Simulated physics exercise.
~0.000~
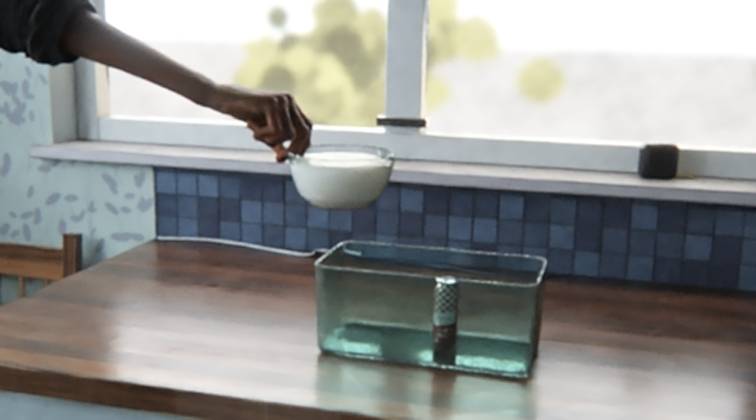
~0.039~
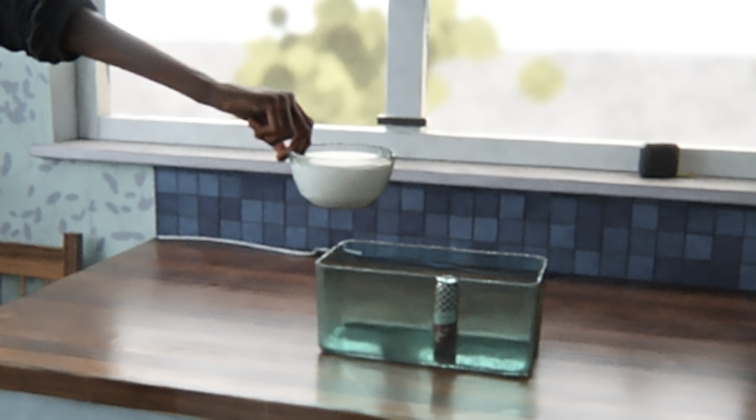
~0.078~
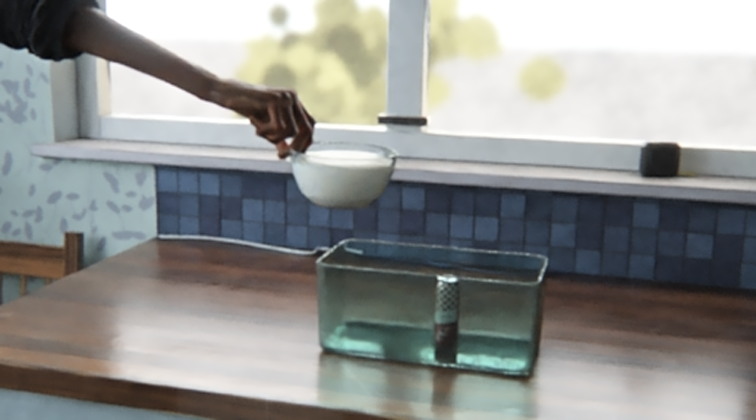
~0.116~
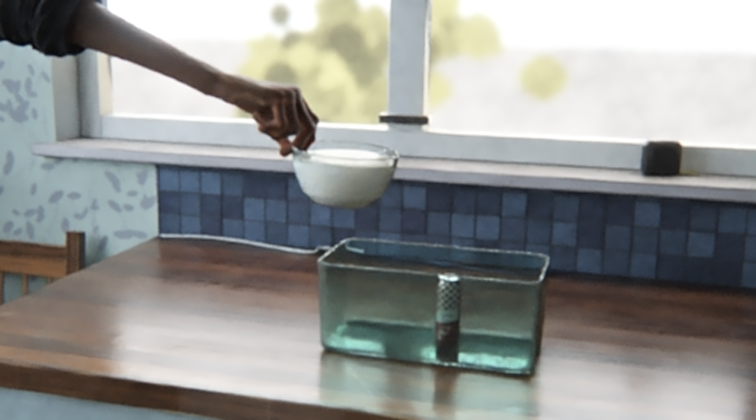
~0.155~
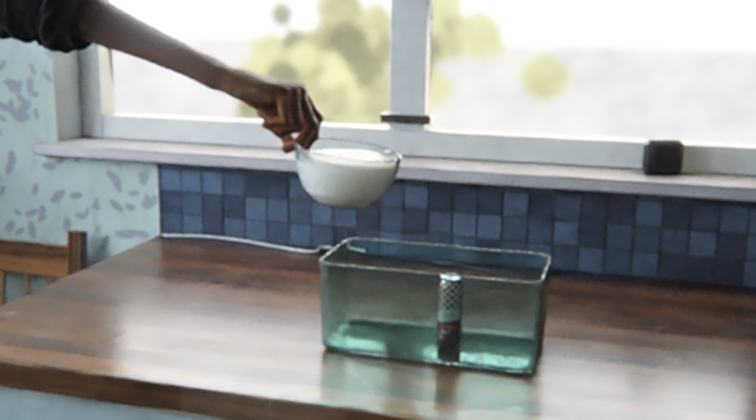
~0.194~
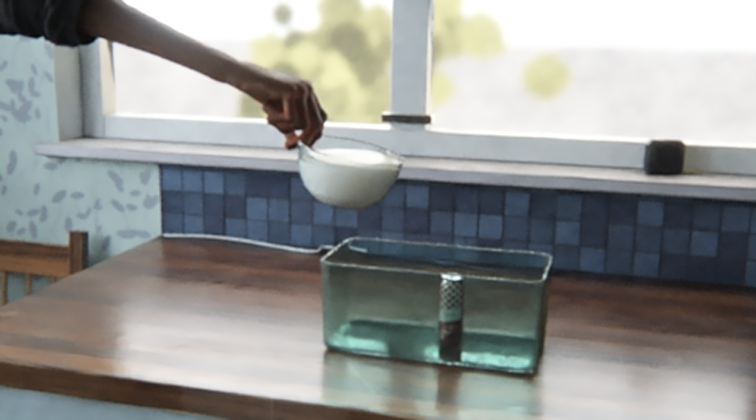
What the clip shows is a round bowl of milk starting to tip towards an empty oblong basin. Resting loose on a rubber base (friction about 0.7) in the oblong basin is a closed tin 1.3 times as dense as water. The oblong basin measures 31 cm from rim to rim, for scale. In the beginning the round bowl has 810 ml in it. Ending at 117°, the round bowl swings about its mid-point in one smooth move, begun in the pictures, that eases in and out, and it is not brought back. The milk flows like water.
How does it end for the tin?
The tin stays on its feet.
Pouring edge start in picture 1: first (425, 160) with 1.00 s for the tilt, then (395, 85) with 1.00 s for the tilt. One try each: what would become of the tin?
The tin stays vertical the first time and stays vertical the second time.
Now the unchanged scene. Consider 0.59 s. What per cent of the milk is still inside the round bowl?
Still held: Roughly 42 % of the total.
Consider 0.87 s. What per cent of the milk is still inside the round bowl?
Close to 0 percent of the total.
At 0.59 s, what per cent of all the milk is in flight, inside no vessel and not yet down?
Some 34 % is the figure.
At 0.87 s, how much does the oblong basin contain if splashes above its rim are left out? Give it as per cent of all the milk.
Around 98 per cent of the whole.
After 0.59 s the tilt is 74° and 41 per cent is still to pour; the tin stands where it began.
After 0.87 s the tilt is 112° and 0 per cent is still to pour; the tin stands where it began.
After 1.17 s the tilt is 117° and 0 per cent is still to pour; the tin stands where it began.
After 1.50 s the tilt is 117° and 0 per cent is still to pour; the tin stands where it began.
In the end the tin stands where it began.
